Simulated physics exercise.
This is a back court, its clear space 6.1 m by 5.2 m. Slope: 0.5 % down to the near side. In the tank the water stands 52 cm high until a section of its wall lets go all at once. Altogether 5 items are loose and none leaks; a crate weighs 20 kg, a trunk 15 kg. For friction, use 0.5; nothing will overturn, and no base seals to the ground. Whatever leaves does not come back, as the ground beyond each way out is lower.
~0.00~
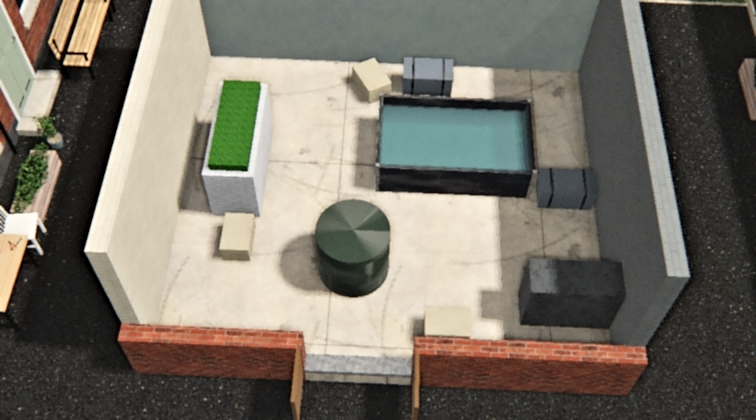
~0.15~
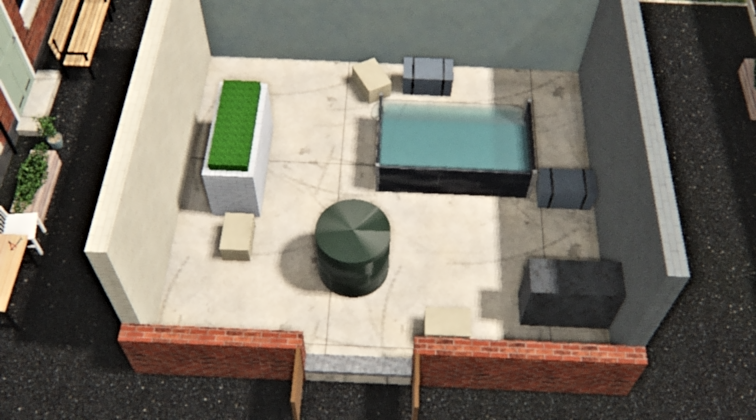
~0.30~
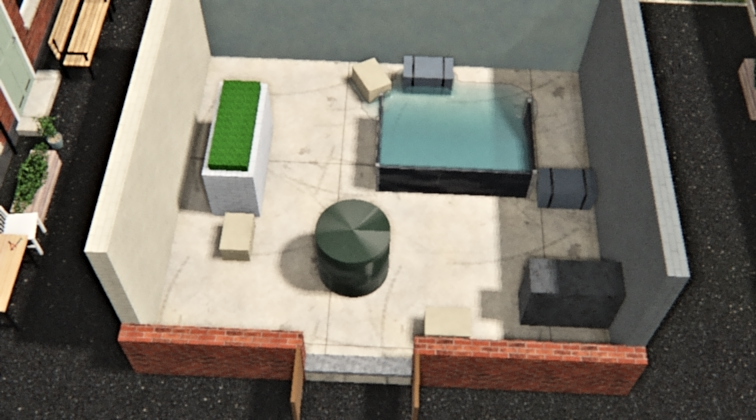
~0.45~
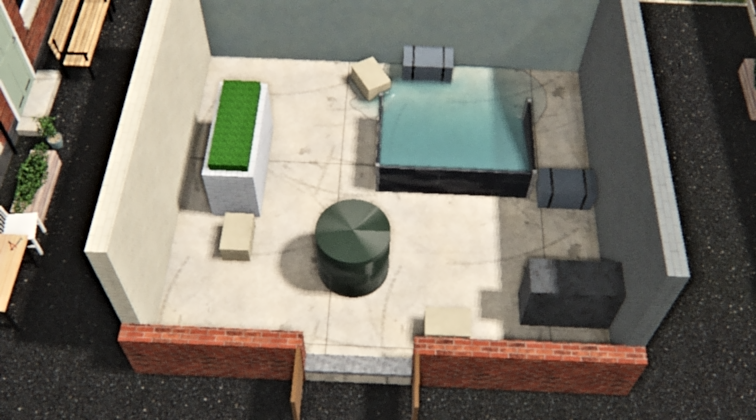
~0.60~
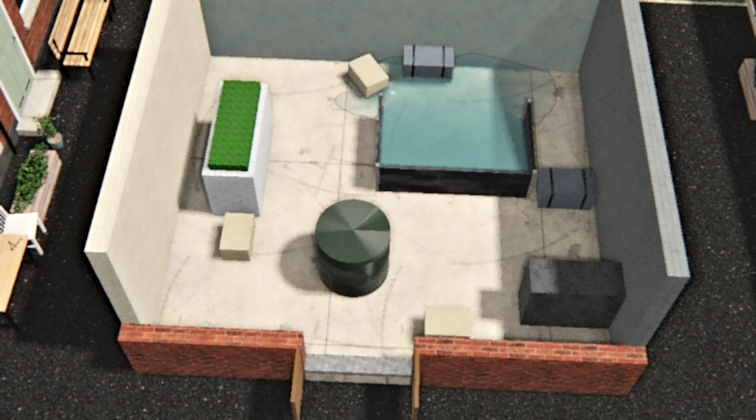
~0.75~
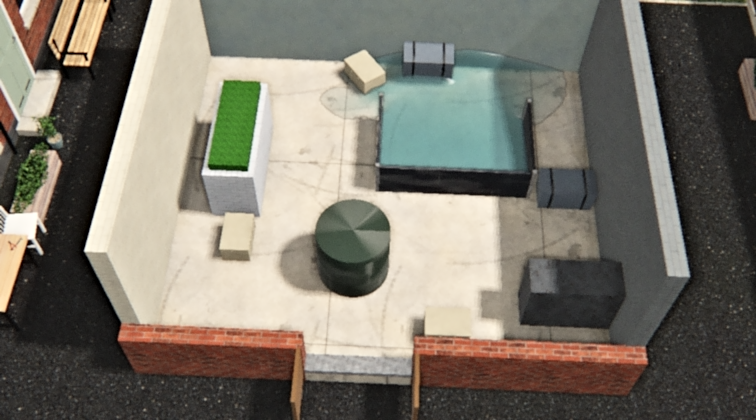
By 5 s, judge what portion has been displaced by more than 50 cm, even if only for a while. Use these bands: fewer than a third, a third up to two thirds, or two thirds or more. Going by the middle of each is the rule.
It falls in a third up to two thirds.
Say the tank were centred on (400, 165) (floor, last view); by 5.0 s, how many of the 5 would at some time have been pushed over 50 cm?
Result: 3.
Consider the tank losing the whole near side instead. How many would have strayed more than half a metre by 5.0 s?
You'd get 2 in that case.
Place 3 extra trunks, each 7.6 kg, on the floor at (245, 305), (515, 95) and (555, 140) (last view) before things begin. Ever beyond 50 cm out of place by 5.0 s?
First stays inside, second goes beyond, third goes beyond.
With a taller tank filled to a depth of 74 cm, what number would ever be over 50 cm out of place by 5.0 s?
Then 3.
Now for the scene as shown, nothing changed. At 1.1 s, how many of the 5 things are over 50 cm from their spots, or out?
Count then: 0.
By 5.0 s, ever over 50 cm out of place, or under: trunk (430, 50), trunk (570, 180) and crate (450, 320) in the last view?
In order: Farther, farther and not as far.
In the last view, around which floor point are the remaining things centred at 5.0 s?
They're centred close to (320, 211).
After 1.1 s 0 of 5 are over 50 cm from their spots; 1 afloat.
After 2.2 s 2 of 5 are over 50 cm from their spots; 1 afloat.
After 3.5 s 3 of 5 are over 50 cm from their spots; 2 afloat.
After 5.0 s 3 of 5 are over 50 cm from their spots, and 3 have been at some point; 1 afloat.
